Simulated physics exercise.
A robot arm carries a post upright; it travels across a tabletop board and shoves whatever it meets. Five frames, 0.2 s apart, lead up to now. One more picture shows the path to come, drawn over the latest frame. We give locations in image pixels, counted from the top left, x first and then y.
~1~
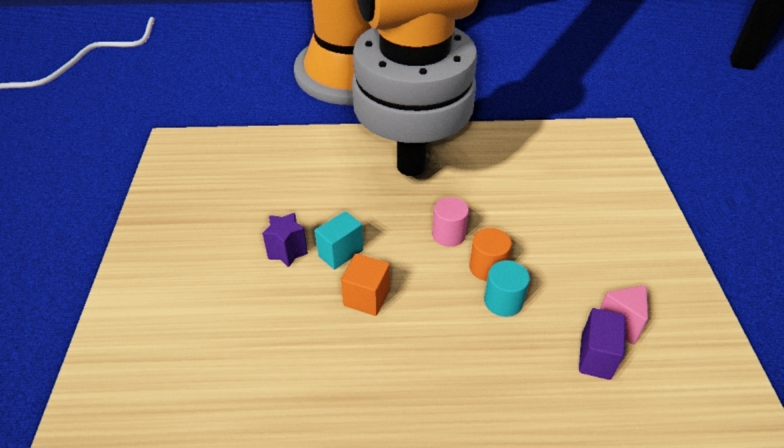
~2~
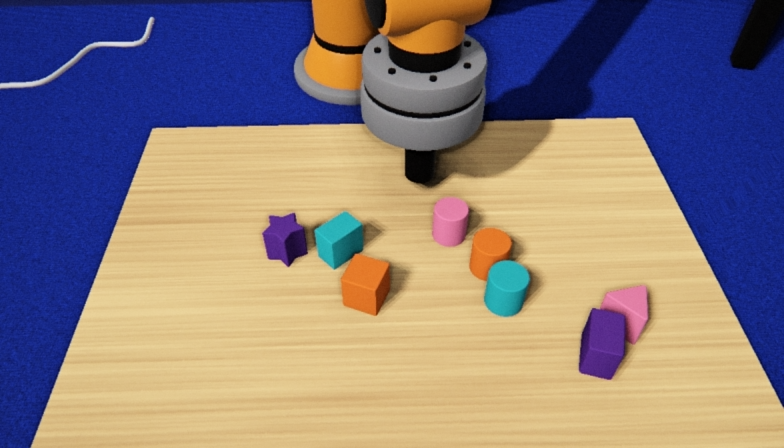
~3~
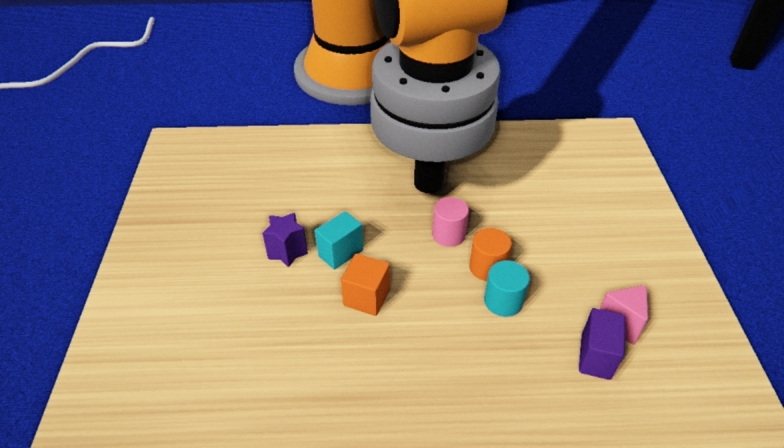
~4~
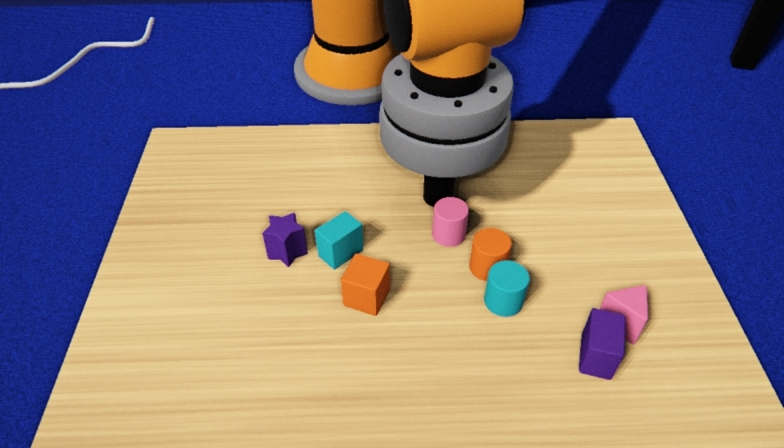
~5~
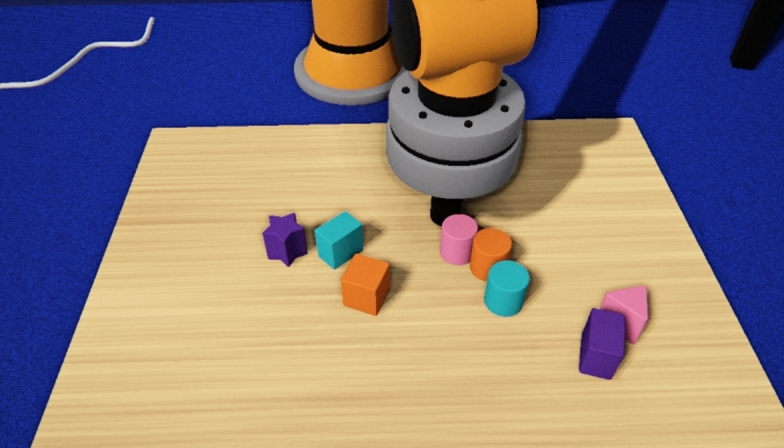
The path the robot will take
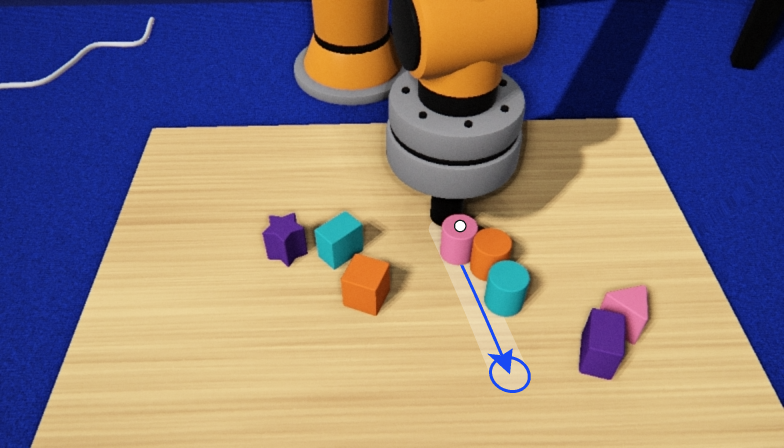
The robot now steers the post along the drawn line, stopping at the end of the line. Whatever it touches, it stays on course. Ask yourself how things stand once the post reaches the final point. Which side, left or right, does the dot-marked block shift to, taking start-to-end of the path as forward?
Sideways shift: Right.
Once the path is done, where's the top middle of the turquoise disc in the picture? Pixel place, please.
(534, 297)
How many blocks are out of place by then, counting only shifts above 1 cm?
I foresee three or more blocks being moved.
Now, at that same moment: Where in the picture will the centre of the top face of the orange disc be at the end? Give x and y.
The point I'd pick in the picture is (512, 254).
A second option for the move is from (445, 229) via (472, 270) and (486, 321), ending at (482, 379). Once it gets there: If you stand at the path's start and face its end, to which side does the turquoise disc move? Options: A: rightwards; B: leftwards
B: Leftwards.
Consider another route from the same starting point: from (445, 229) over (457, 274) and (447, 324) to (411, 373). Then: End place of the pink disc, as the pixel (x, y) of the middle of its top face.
I expect it at (488, 309).
The drawn path runs from (445, 229) directly to (510, 374); the dot is on the pink disc.
What follows on the original path. One third of the way, post at (467, 259); pink disc at (477, 274); orange disc at (509, 253); turquoise disc at (520, 284).
Two thirds of the way, post at (489, 307); pink disc at (491, 326); orange disc at (512, 254); turquoise disc at (531, 293).
At the end, post at (513, 362); pink disc at (495, 379); orange disc at (512, 254); turquoise disc at (534, 297); purple rectangle not moved.
